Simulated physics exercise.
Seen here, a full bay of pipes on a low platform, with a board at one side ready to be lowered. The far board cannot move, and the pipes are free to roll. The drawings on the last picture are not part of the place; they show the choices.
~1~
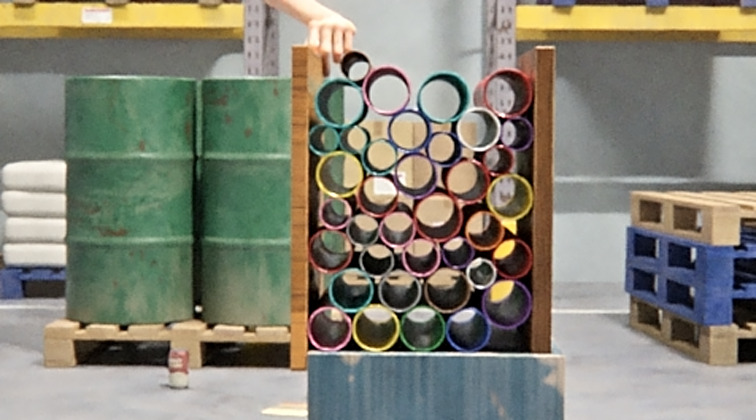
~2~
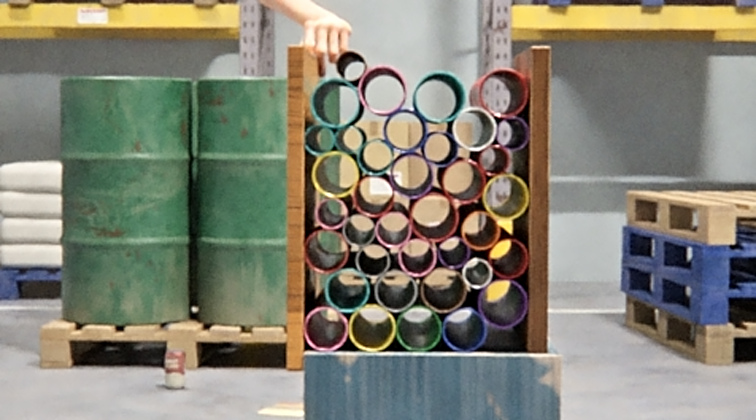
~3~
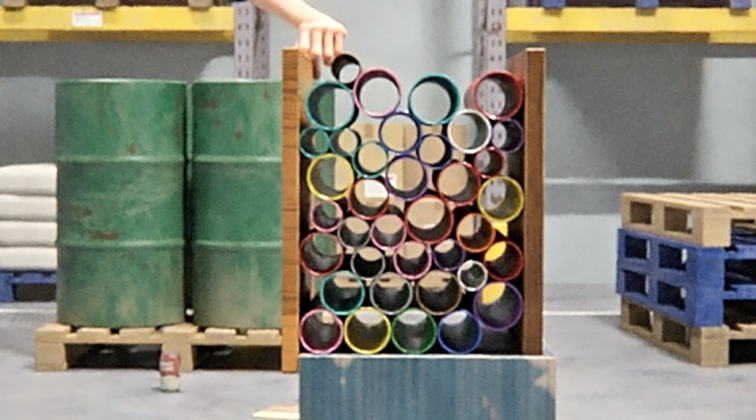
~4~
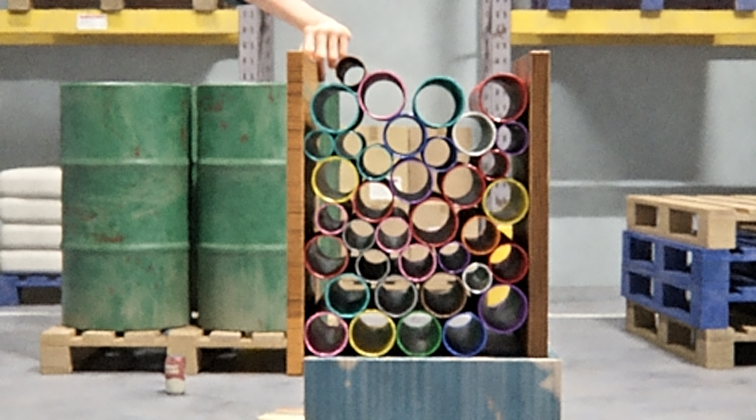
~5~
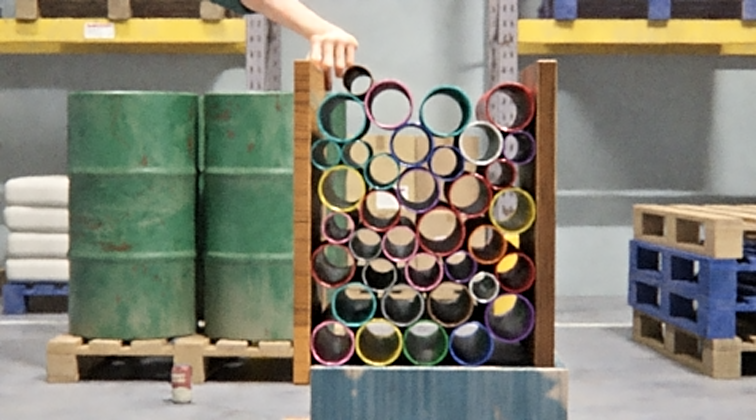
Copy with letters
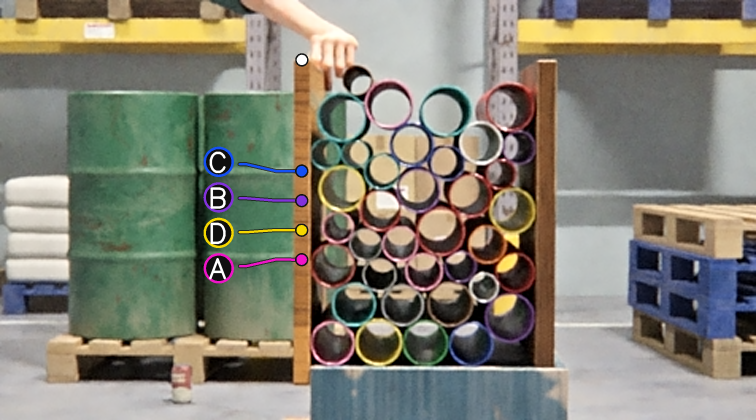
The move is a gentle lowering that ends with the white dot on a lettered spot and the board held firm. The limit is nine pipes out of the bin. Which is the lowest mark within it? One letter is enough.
The lowest mark that will do is D.
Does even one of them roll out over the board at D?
Yes.
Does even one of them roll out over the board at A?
Yes, at A.
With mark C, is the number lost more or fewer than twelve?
It loses fewer than twelve.
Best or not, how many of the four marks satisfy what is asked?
Three of the four.
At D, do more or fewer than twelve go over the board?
At D, fewer than twelve.
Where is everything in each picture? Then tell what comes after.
In the first frame, a blue pipe (446, 150); a turquoise pipe (339, 103); a red pipe (508, 94).
In the second frame, a red pipe (504, 93); side board (305, 202).
In the third frame, a pink pipe (321, 332); a turquoise pipe (342, 292).
In the fourth frame, a grey pipe (373, 266); a pink pipe (393, 235).
In the fifth frame, a yellow pipe (342, 189); a blue pipe (448, 163); a turquoise pipe (342, 117).
On the copy, A at (302, 260); B at (302, 200); C at (302, 171); D at (302, 230); the white dot at (302, 60).
On D. First, top of the board (310, 132).
Then, top of the board (310, 213).
Finally, top of the board (310, 230), about five out over the board.
By contrast, A more than nine out over the board; B about five out over the board; C one out over the board.
